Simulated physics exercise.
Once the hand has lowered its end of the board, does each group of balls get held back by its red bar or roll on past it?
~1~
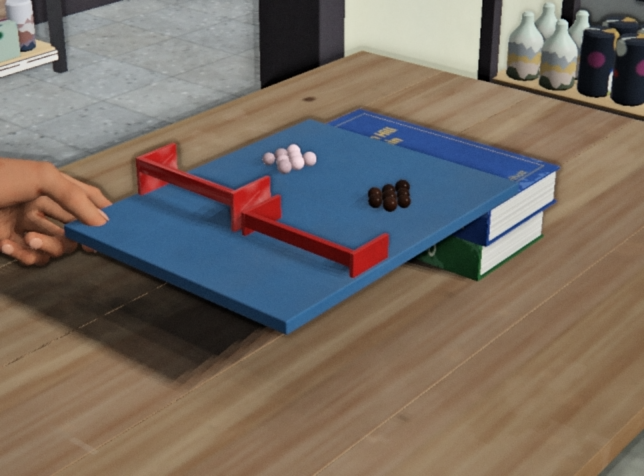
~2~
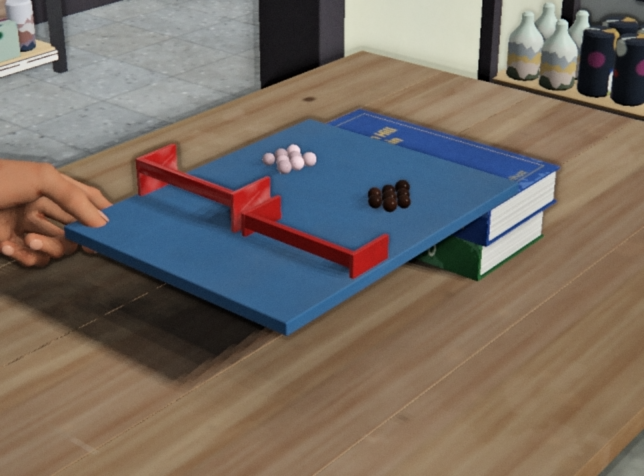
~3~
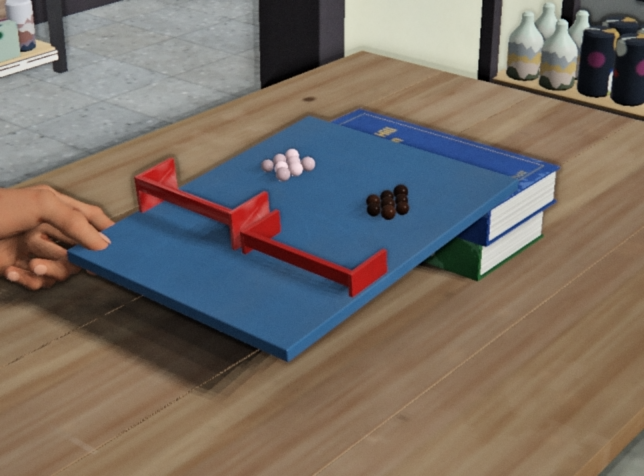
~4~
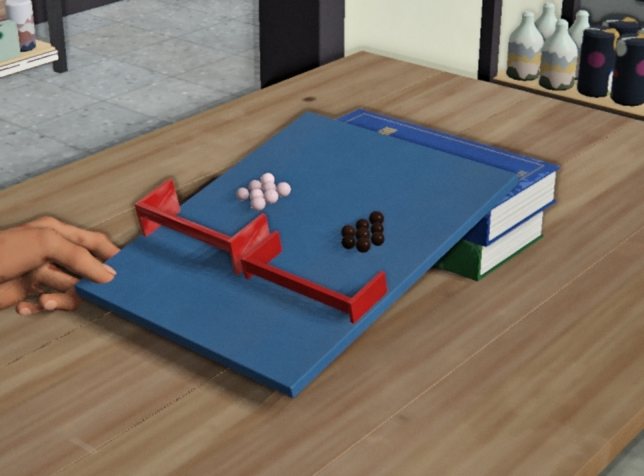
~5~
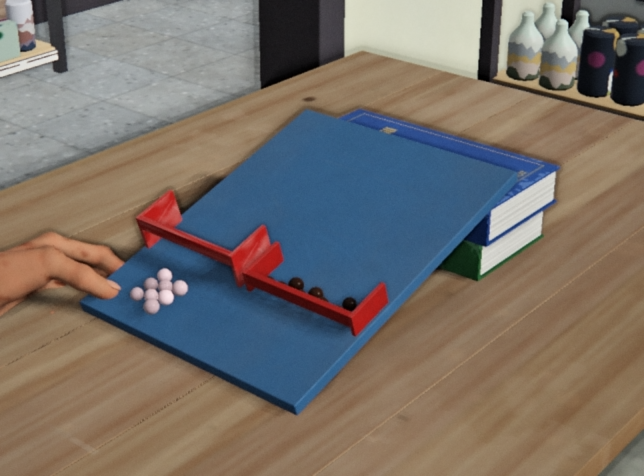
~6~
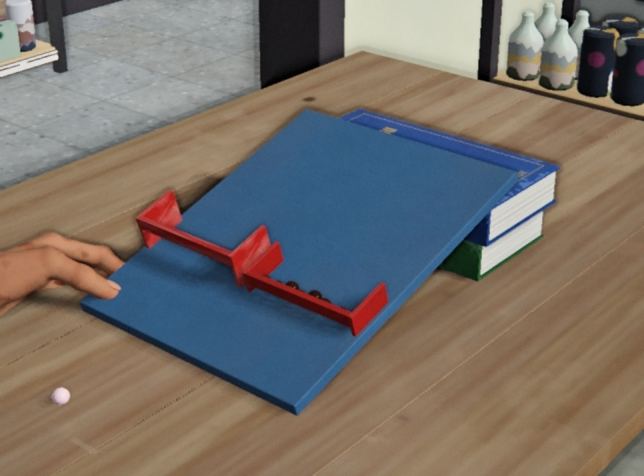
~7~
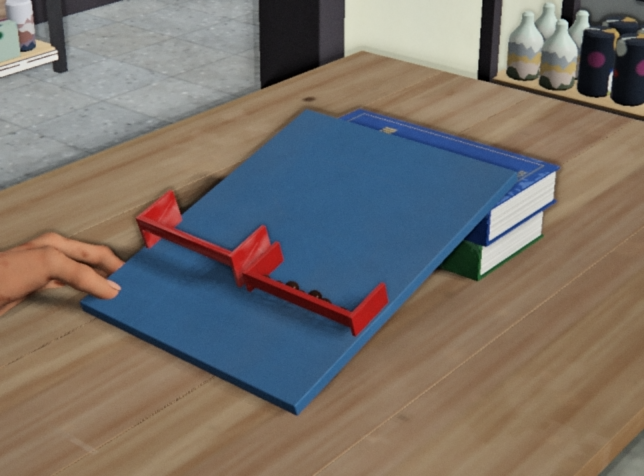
The dark brown balls are held behind the nearer red bar, while the pale pink balls roll on past the farther one.
